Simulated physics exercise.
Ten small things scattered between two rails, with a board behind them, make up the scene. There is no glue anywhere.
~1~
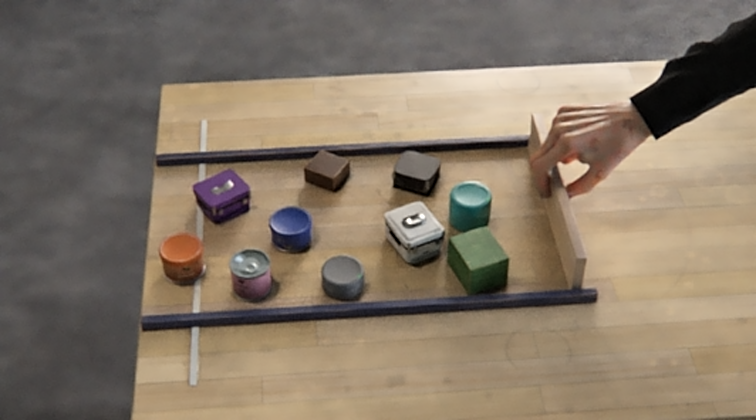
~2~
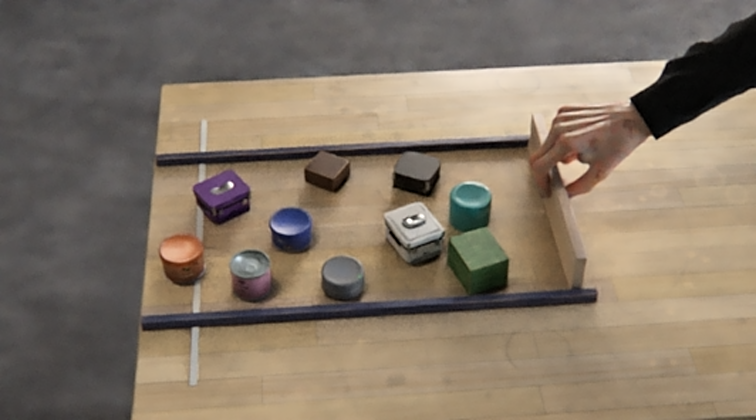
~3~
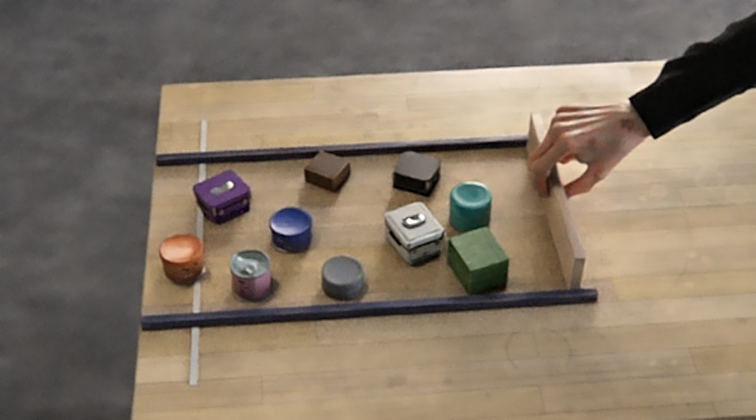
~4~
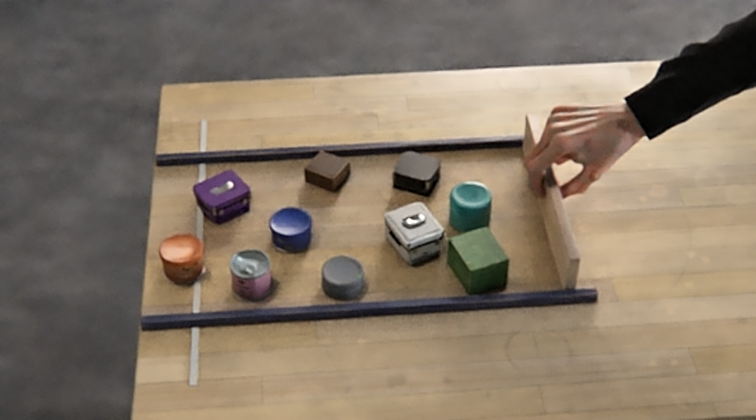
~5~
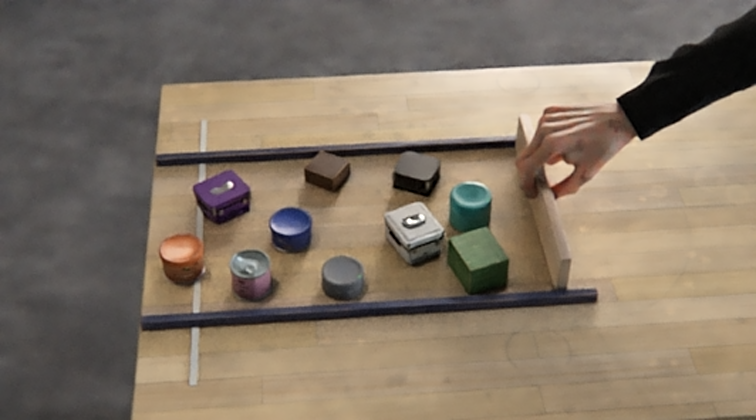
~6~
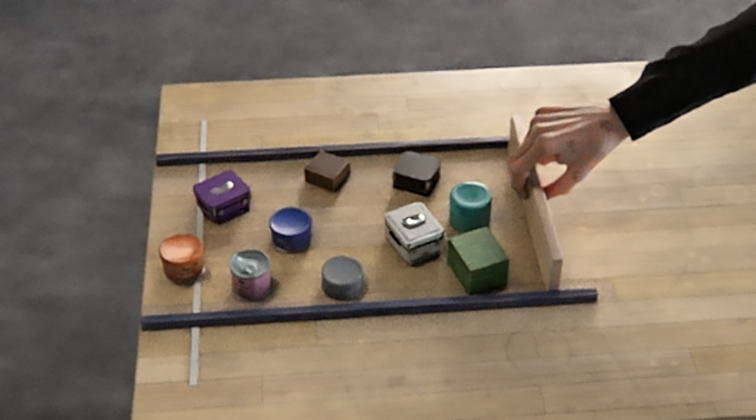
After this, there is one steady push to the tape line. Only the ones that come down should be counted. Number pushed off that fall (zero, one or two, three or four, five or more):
Five or more.
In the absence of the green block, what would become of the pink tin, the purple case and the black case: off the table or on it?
Pink tin: Over the edge; purple case: Over the edge; black case: Still there.
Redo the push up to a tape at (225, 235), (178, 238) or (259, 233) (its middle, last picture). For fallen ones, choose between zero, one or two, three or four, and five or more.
So, for the three spots in the order asked, I'd go with just one or two, more than four and zero.
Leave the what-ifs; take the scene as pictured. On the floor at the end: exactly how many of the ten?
5 in total.
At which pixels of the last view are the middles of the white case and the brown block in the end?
Final positions - white case around (151, 243), brown block around (185, 170).
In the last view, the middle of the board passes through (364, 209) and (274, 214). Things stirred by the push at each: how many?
7, then 10.
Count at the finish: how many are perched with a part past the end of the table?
Looks like 1 of them.
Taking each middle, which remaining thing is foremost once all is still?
That would be the white case.
Soon after, none off yet; orange pot at rest near (183, 259); purple case at rest near (223, 197); pink tin at rest near (251, 276).
At rest, the number that fall off is five or more; fallen, grey lid, blue tin, pink tin, purple case and orange pot.
